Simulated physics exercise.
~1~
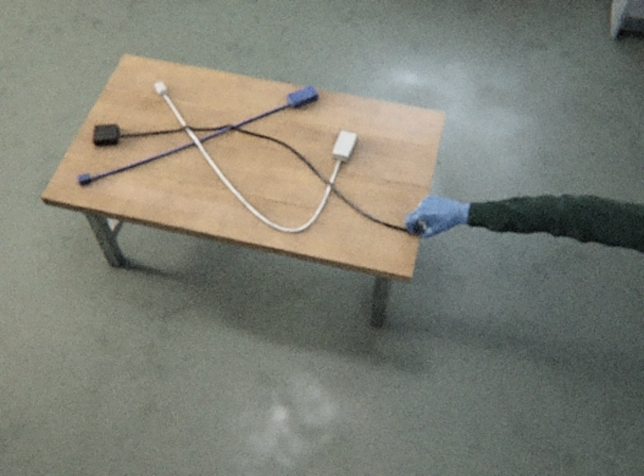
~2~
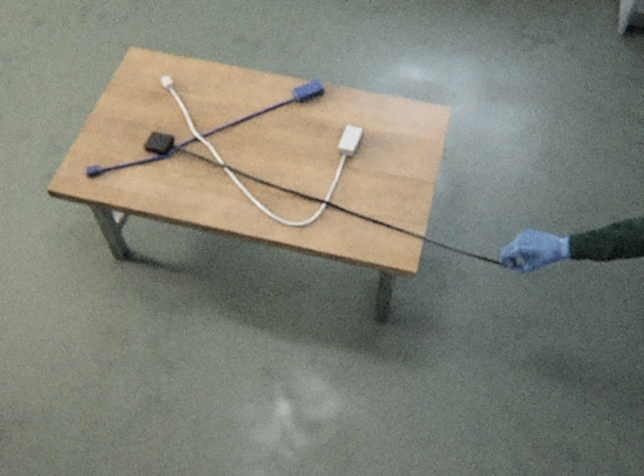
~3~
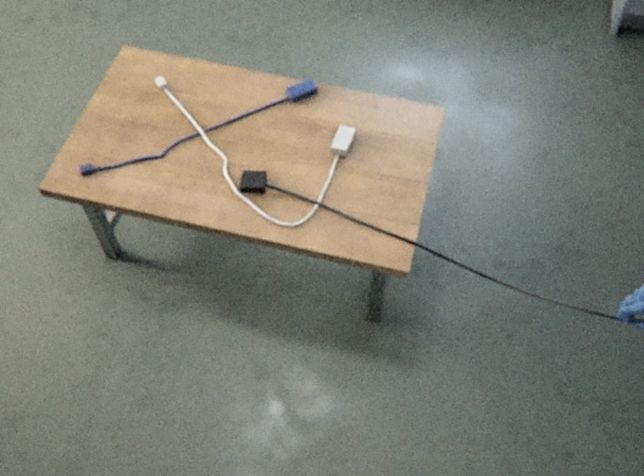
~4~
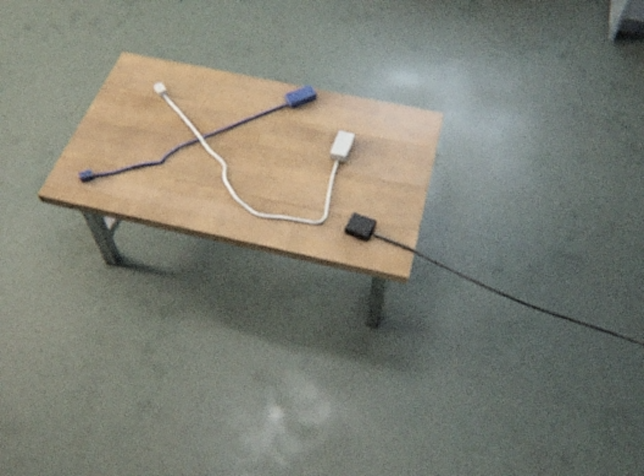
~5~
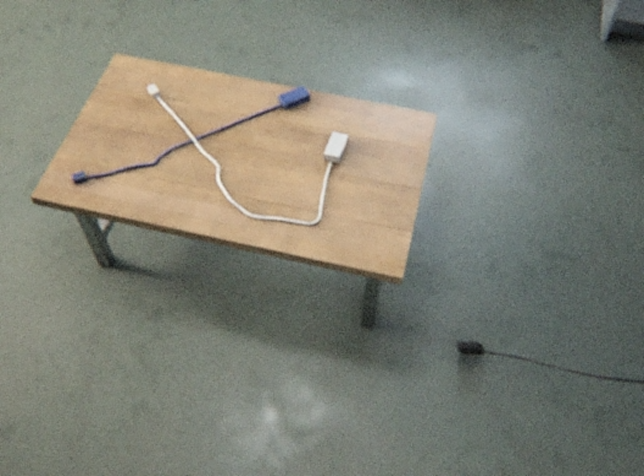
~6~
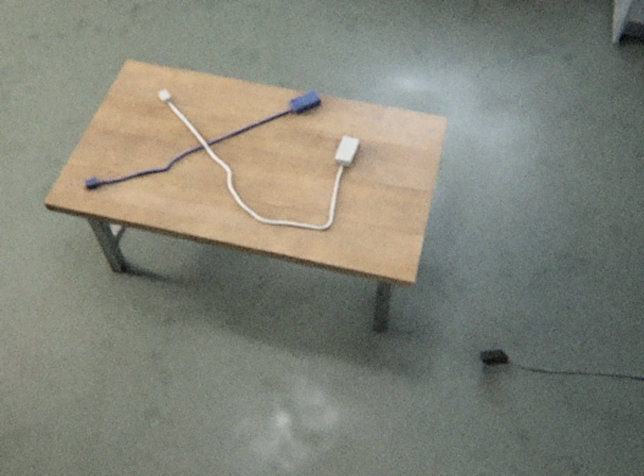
The video shows a gloved hand pulling a black lead rightward from beneath or across crossed blue and white leads on a wooden table, slightly bending them, until its black charger slides off and lands on the floor while the other two leads remain on the tabletop.
